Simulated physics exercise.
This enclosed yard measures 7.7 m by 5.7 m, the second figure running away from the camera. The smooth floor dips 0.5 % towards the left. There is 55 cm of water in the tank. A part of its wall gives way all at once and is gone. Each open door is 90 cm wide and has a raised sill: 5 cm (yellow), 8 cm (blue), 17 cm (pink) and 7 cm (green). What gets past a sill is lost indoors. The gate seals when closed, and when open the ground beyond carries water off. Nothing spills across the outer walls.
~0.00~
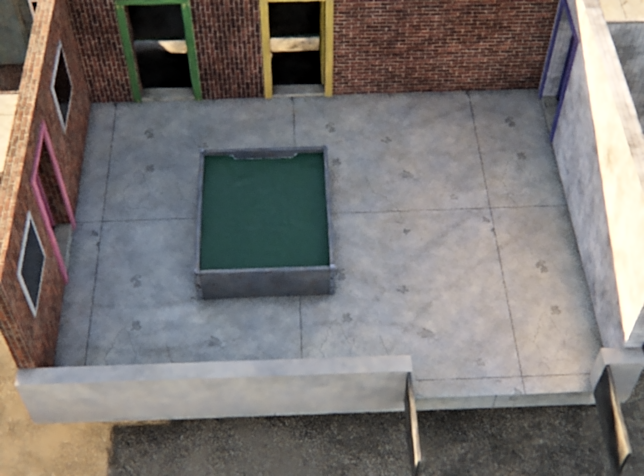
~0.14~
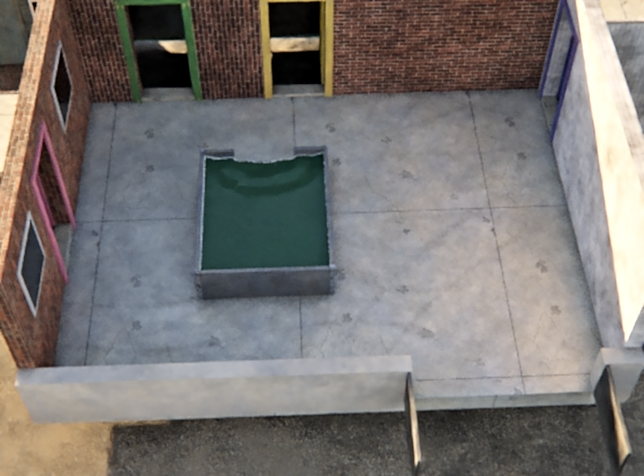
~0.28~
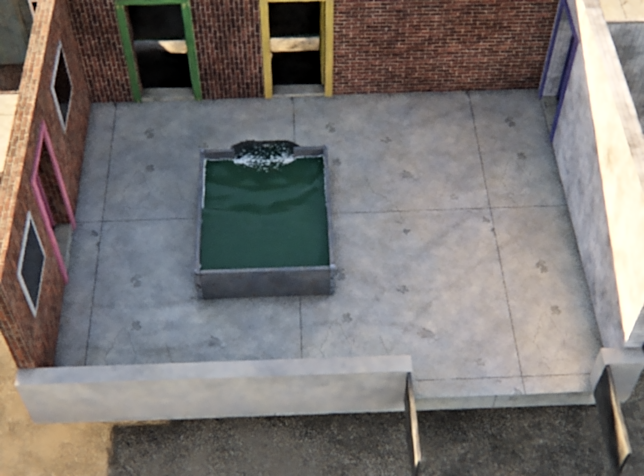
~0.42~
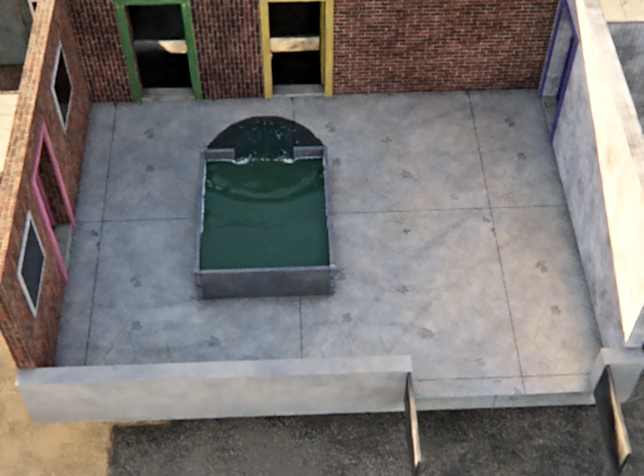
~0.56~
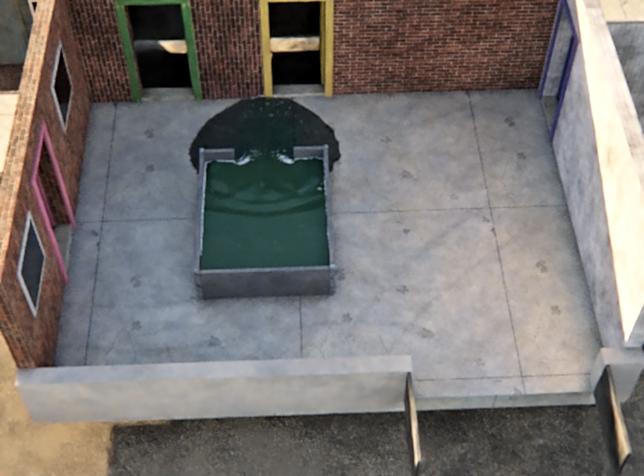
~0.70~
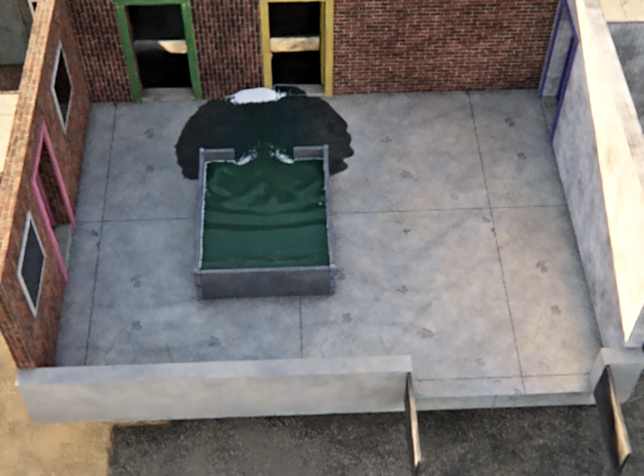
Walled yard with a tank of green water, its far side opening and dark water spreading across grey floor to the brick wall.
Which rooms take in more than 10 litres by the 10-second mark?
Within that time: At the yellow door it goes over the limit; at the blue door it stays under the limit; at the pink door it keeps below the limit; at the green door it exceeds the limit.
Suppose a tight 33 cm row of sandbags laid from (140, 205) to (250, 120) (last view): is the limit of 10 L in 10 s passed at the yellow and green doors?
Against that limit: Yellow over, green under.
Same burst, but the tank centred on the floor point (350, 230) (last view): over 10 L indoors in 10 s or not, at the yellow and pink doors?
Against that limit: Yellow over, pink not over.
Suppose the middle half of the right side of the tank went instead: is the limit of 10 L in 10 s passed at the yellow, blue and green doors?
Against that limit: Yellow under, blue over, green under.
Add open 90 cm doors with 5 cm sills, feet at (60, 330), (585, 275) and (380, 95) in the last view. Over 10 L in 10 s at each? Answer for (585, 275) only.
There: Under.
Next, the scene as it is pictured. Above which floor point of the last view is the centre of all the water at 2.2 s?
At about (261, 193).
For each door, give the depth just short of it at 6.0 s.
In cm: Yellow 13, blue 7, pink 4, green 8.
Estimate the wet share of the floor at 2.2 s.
About 20 per cent.
After 1.4 s water covers 15 % of the floor and is deepest (32 cm) near (262, 171); yellow door 17 cm at the sill, 58 L in, blue door not reached, pink door not reached, green door 12 cm at the sill, 0 L in.
After 2.2 s water covers 20 % of the floor and is deepest (30 cm) near (251, 100); yellow door 23 cm at the sill, 158 L in, blue door not reached, pink door not reached, green door 13 cm at the sill, 12 L in.
After 3.5 s water covers 30 % of the floor and is deepest (22 cm) near (90, 120); yellow door 17 cm at the sill, 284 L in, blue door 7 cm at the sill, 0 L in, pink door 3 cm at the sill, 0 L in, green door 10 cm at the sill, 29 L in.
After 6.0 s water covers 55 % of the floor and is deepest (16 cm) near (92, 105); yellow door 13 cm at the sill, 403 L in, blue door 7 cm at the sill, 3 L in, pink door 4 cm at the sill, 0 L in, green door 8 cm at the sill, 37 L in.
After 10.0 s water covers 90 % of the floor and is deepest (10 cm) near (102, 105); yellow door 8 cm at the sill, 469 L in, blue door 4 cm at the sill, 4 L in, pink door 3 cm at the sill, 0 L in, green door 5 cm at the sill, 39 L in.
